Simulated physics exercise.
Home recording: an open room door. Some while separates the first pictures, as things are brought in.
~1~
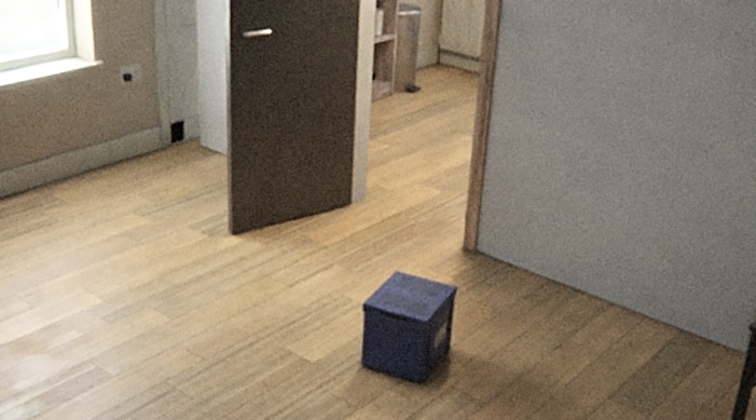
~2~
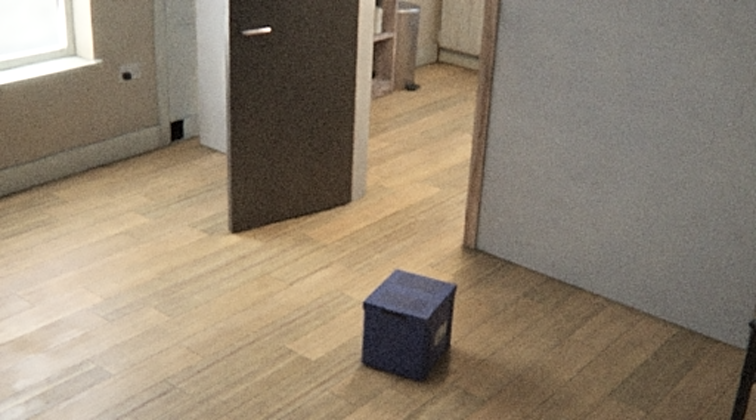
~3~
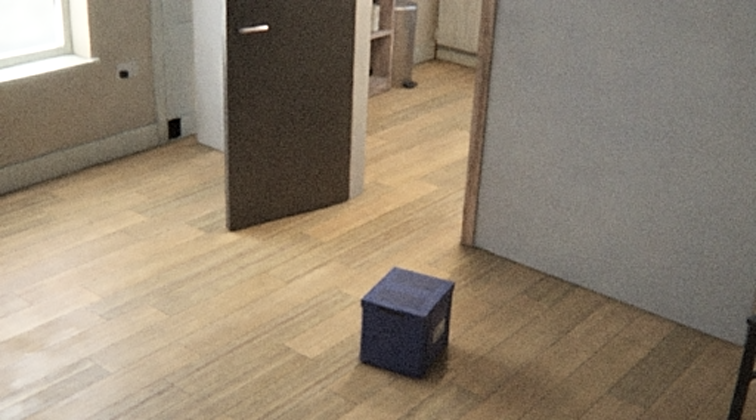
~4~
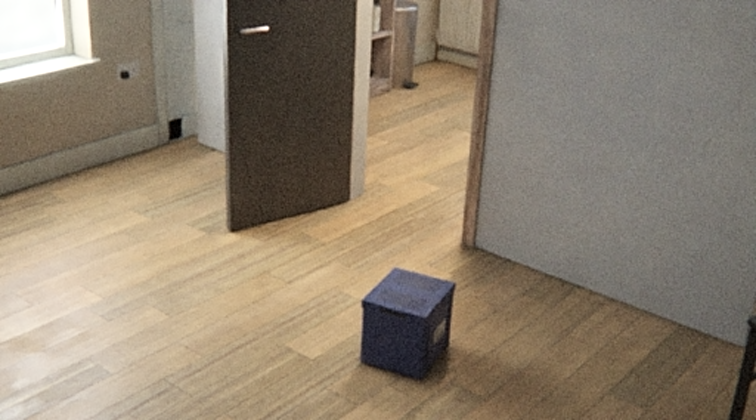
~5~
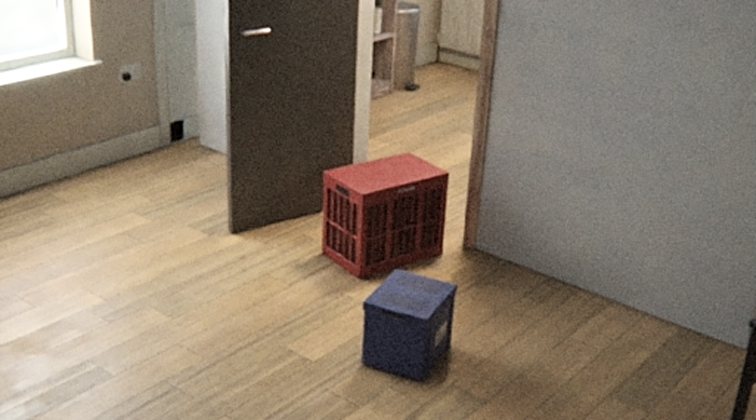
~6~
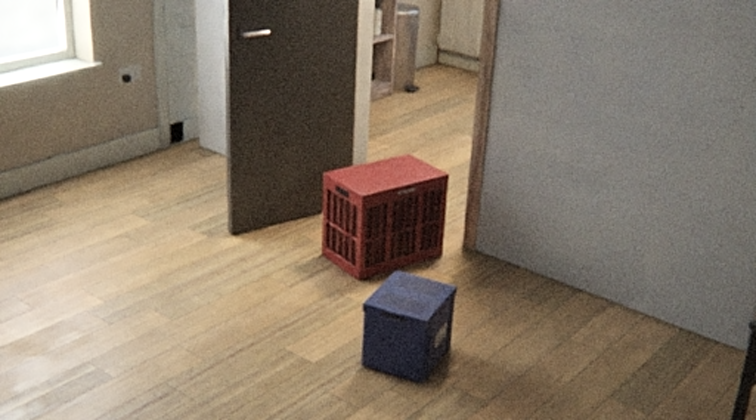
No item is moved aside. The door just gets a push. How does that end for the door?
The door halts before it is closed.
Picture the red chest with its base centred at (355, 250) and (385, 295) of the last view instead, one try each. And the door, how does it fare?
On the first try the door is obstructed, and on the second it finishes its swing.
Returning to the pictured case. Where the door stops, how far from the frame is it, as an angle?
Around 65 degrees.
Then, 0.50 s past the last view, door 96° open.
Then, 0.80 s past the last view, door 86° open.
Then, 1.10 s past the last view, door 74° open.
Then, 1.30 s past the last view, door 67° open.
Finally, door 63° open; both still in place. Final places as the last picture's camera would see them, red chest near (386, 215).
